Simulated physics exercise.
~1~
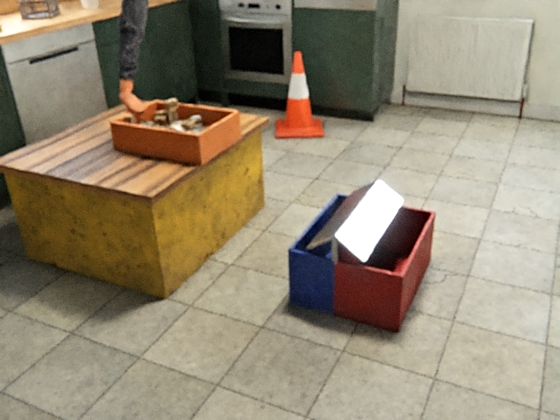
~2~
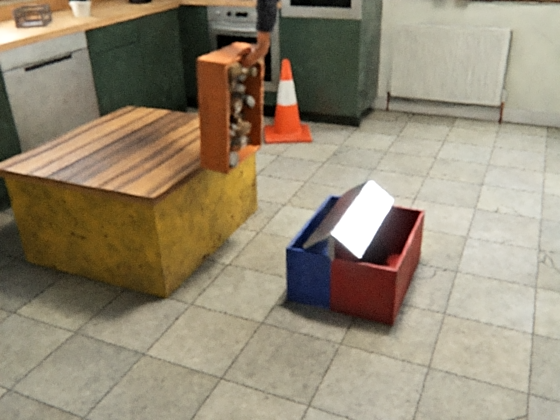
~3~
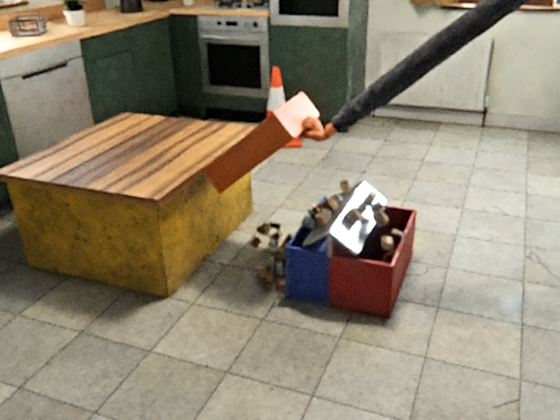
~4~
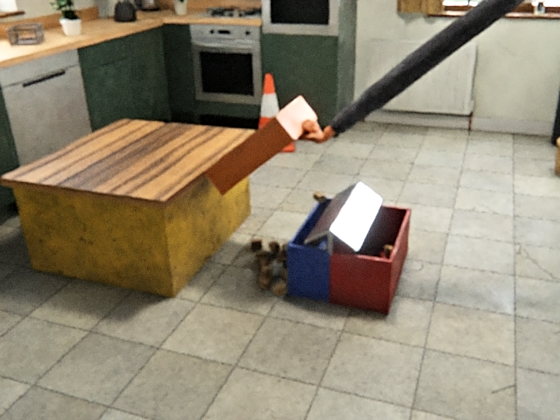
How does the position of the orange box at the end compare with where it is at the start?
At the start the orange box sits level on top of the yellow bench. By the end it is further right, held steeply tipped at the bench's right edge.
